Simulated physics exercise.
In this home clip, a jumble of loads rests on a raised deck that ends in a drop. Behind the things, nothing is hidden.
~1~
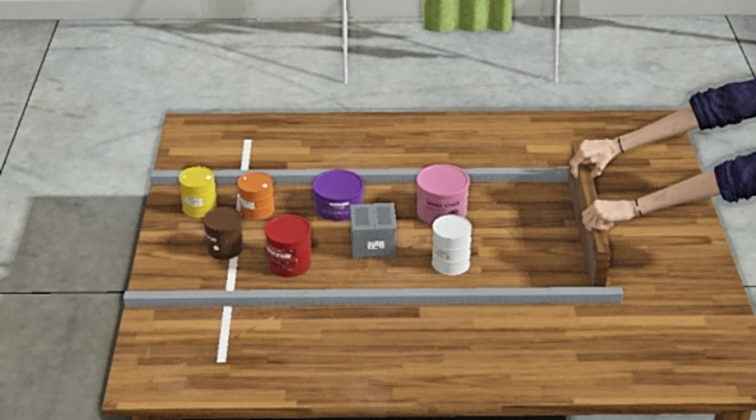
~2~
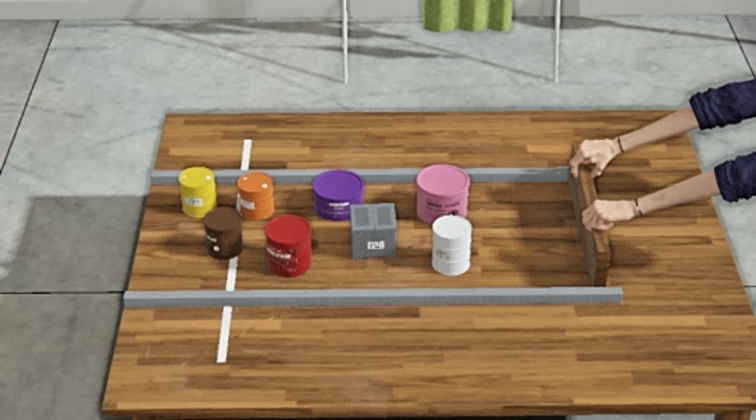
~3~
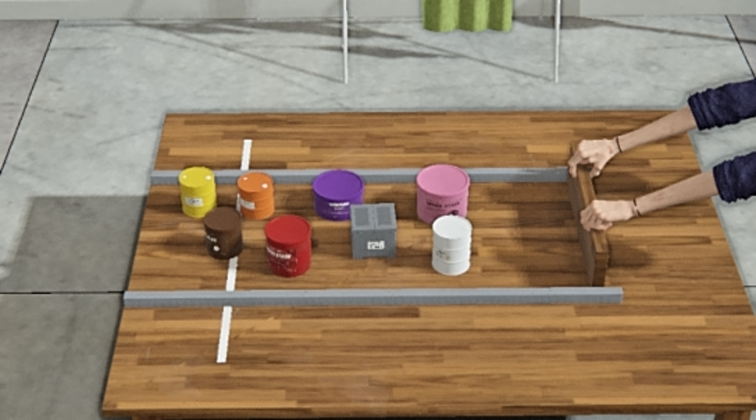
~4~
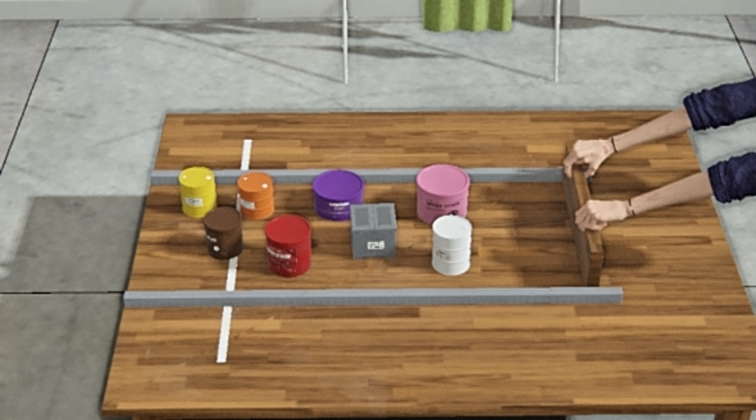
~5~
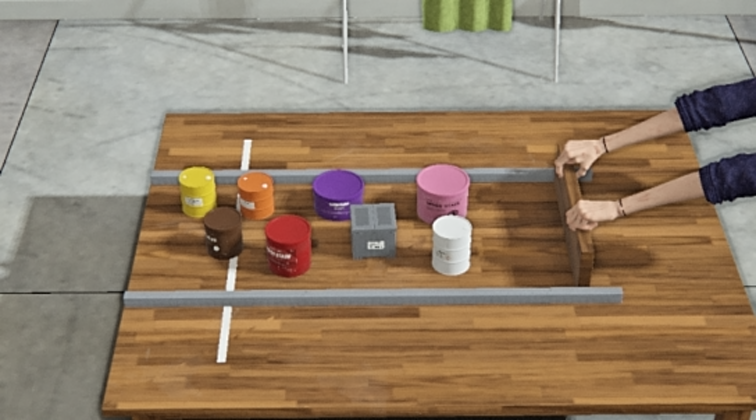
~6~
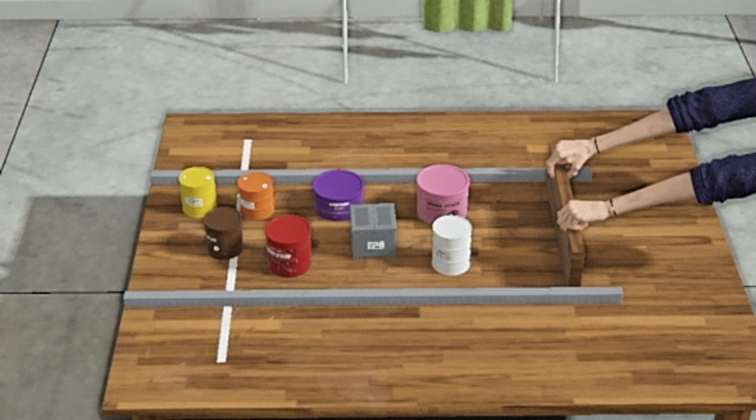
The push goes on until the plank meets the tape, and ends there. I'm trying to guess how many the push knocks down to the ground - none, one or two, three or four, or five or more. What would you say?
I would say one or two.
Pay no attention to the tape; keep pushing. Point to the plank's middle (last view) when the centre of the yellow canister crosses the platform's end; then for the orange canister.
At (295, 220) for the yellow canister; at (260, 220) for the orange canister.
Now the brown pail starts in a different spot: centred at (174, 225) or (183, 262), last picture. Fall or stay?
Place by place, it stays put; stays put.
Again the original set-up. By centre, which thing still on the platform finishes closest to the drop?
That's the purple pail.
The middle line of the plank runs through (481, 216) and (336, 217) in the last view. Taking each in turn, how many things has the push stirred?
Tally: 0; 7.
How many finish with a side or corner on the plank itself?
It is in contact with 3.
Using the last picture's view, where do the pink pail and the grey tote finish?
Final positions - pink pail around (213, 196), grey tote around (208, 228).
Early on, none off yet; yellow canister at rest near (198, 192); brown pail at rest near (224, 234); orange canister at rest near (256, 196).
Finally, the number that fall off is one or two; lost, orange canister and yellow canister.
